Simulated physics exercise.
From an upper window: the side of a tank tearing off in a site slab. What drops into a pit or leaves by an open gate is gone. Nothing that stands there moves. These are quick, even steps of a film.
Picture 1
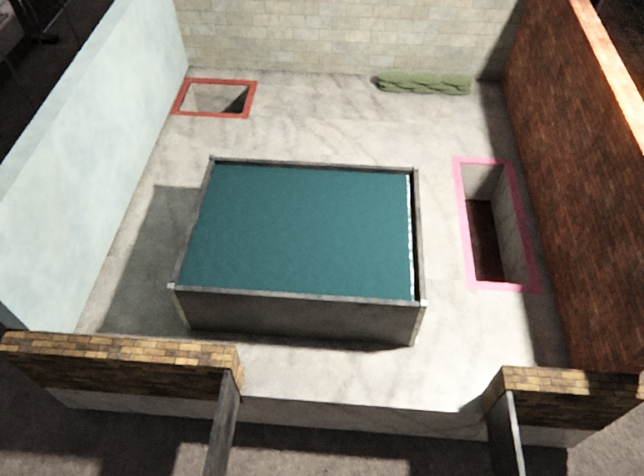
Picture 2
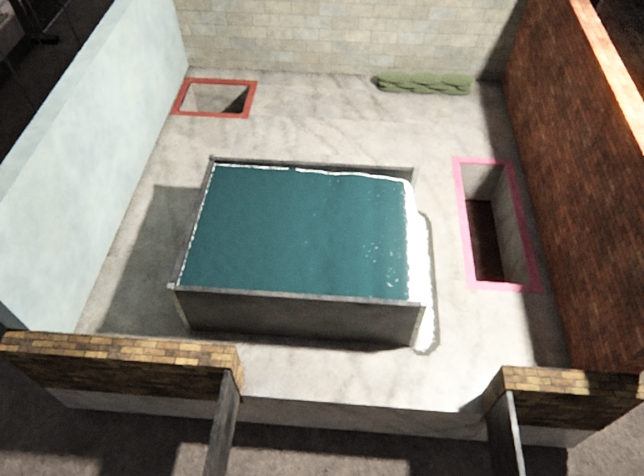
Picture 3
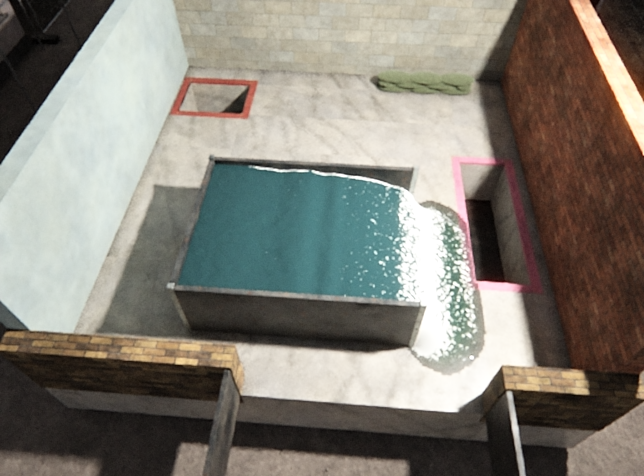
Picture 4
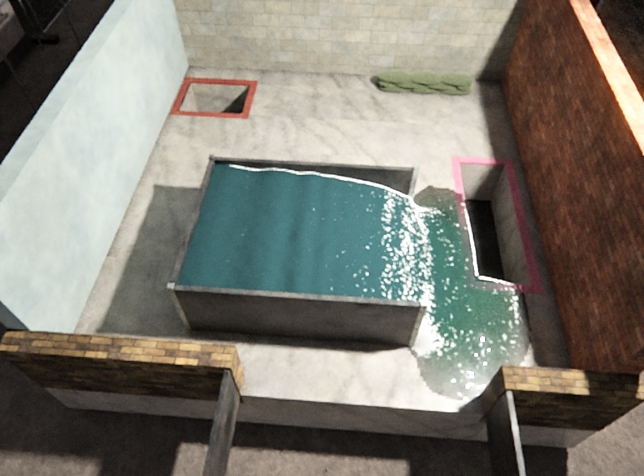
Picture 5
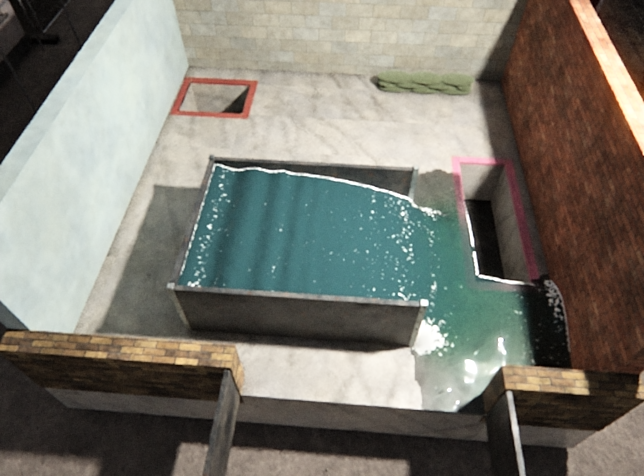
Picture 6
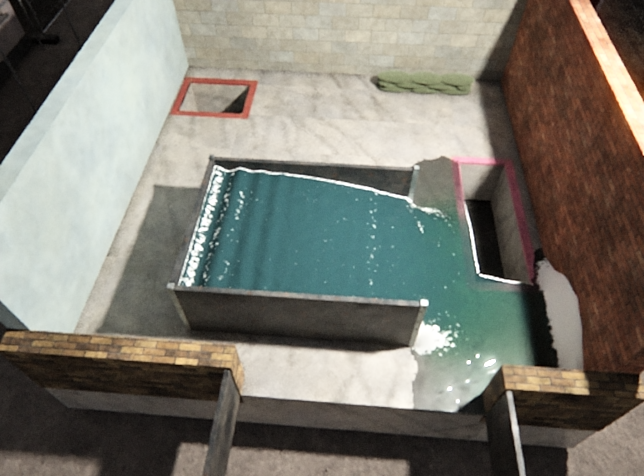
To begin with, teal water lies still in a raised rectangular tank on a pale walled slab. The tank's right side gives way and foaming water pours out, spreading right to the pink-edged pit and toward the front opening. It then reaches the reddish wall as the tank's level lowers.
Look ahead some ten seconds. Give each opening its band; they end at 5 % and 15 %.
One by one: The gate takes between 5 and 15 %; the pink pit takes more than 15 %; the red pit takes less than 5 %.
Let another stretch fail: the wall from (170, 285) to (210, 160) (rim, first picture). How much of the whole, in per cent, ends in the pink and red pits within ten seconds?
In per cent: Pink 10, red 35.
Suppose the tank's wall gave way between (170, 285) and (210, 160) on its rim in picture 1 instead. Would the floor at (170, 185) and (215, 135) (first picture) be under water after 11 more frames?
One after the other: Wet, covered.
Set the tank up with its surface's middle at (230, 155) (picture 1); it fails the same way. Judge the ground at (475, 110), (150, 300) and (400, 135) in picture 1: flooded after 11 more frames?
As listed: Under water, no water, covered.
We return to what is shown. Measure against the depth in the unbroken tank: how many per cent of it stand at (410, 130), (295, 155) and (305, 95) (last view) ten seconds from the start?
In that order: 0, 0 and 0 per cent.
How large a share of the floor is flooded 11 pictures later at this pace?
Near 20 in a hundred.
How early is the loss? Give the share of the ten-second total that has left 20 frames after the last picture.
Near 70 in a hundred.
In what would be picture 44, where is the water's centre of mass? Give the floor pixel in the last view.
Near (369, 276).
A moment on, water covers 15 % of the floor; the gate 1 %, the pink pit 19 %, the red pit 0 %.
Next, water covers 20 % of the floor; the gate 2 %, the pink pit 36 %, the red pit 0 %.
Then, water covers 25 % of the floor; the gate 5 %, the pink pit 55 %, the red pit 0 %.
Later, water covers 30 % of the floor; the gate 10 %, the pink pit 69 %, the red pit 0 %.
In the end, water covers 20 % of the floor; the gate 12 %, the pink pit 77 %, the red pit 0 %.
